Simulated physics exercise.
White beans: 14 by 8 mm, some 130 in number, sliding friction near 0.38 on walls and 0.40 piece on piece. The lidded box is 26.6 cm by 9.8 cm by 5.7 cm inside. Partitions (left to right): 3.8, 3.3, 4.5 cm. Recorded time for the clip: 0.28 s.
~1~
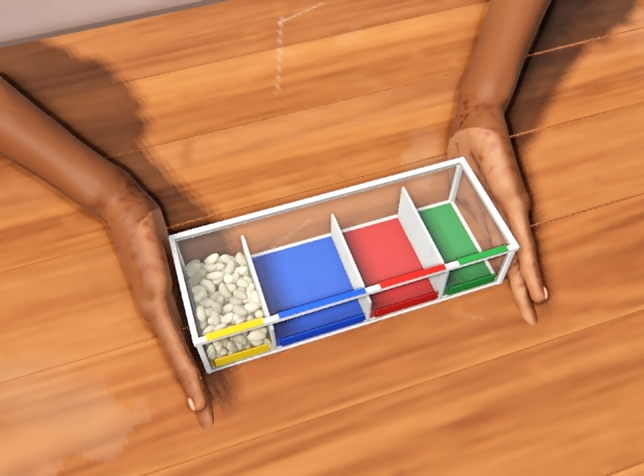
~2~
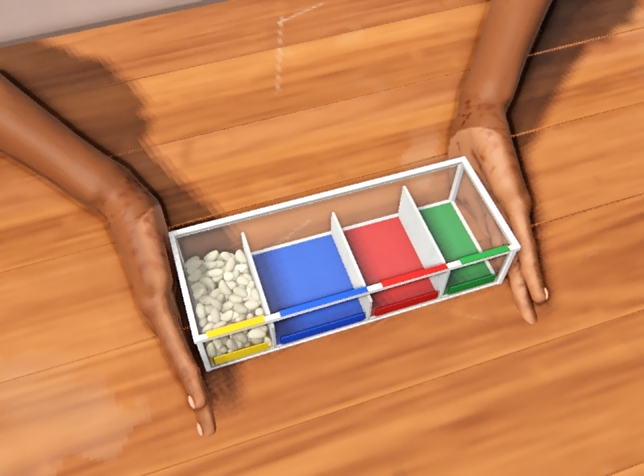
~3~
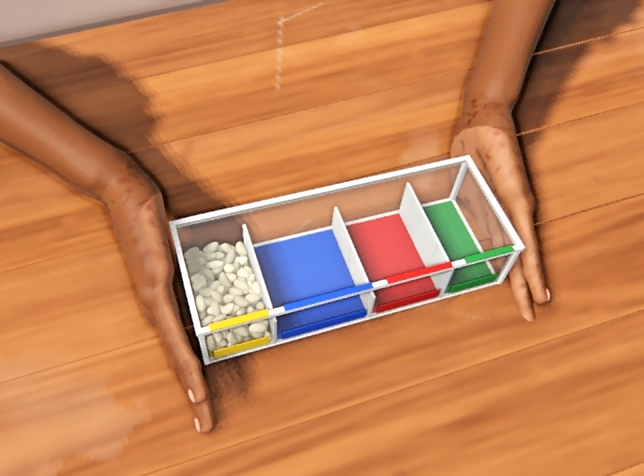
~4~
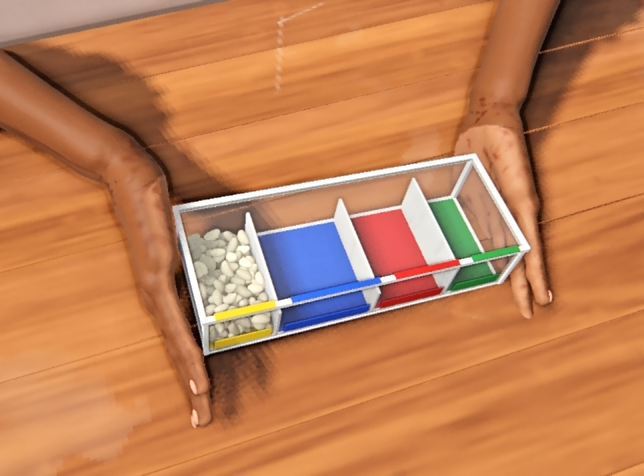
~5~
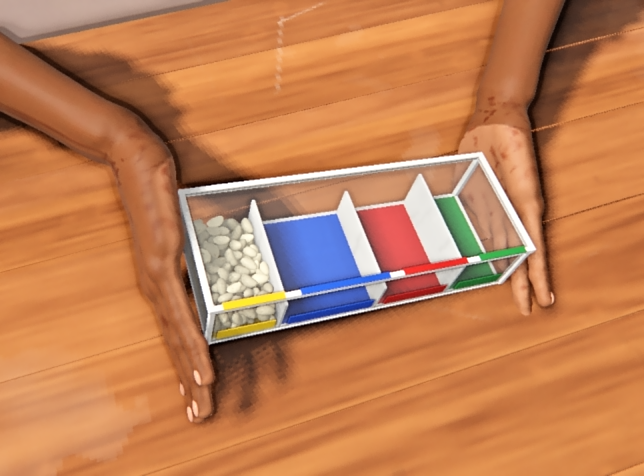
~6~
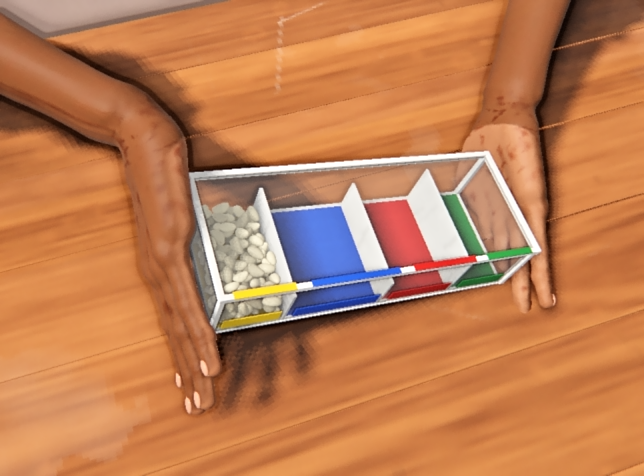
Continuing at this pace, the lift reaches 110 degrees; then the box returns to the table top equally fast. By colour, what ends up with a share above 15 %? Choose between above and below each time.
Red: Above, blue: Below, green: Above, yellow: Above.
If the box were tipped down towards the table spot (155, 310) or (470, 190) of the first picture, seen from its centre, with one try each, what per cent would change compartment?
Approximately 0 percent, then 80 percent.
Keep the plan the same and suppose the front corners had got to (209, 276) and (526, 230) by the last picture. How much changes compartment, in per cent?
Something like 80 in a hundred.
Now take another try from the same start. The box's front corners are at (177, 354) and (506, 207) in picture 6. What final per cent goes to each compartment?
Final per cent - red: 0; blue: 0; green: 0; yellow: 100.
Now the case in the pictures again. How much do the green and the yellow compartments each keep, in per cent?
The green compartment ends with 35 per cent, the yellow one with 25 per cent.
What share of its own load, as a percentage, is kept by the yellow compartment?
About 30 in a hundred.
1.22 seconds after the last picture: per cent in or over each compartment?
Red 20 %, blue 20 %, green 10 %, yellow 55 %.
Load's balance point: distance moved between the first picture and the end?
It shifts by roughly 13.5 cm.
Then, 1.22 s after the last picture, tilt 110 degrees; red 20 %, blue 20 %, green 10 %, yellow 55 %.
Then, 2.03 s after the last picture, tilt 50 degrees; red 35 %, green 35 %, yellow 30 %.
Then, 2.86 s after the last picture, tilt 0 degrees; red 35 %, blue 5 %, green 35 %, yellow 25 %.
In the end, red 35 %, blue 5 %, green 35 %, yellow 25 %.
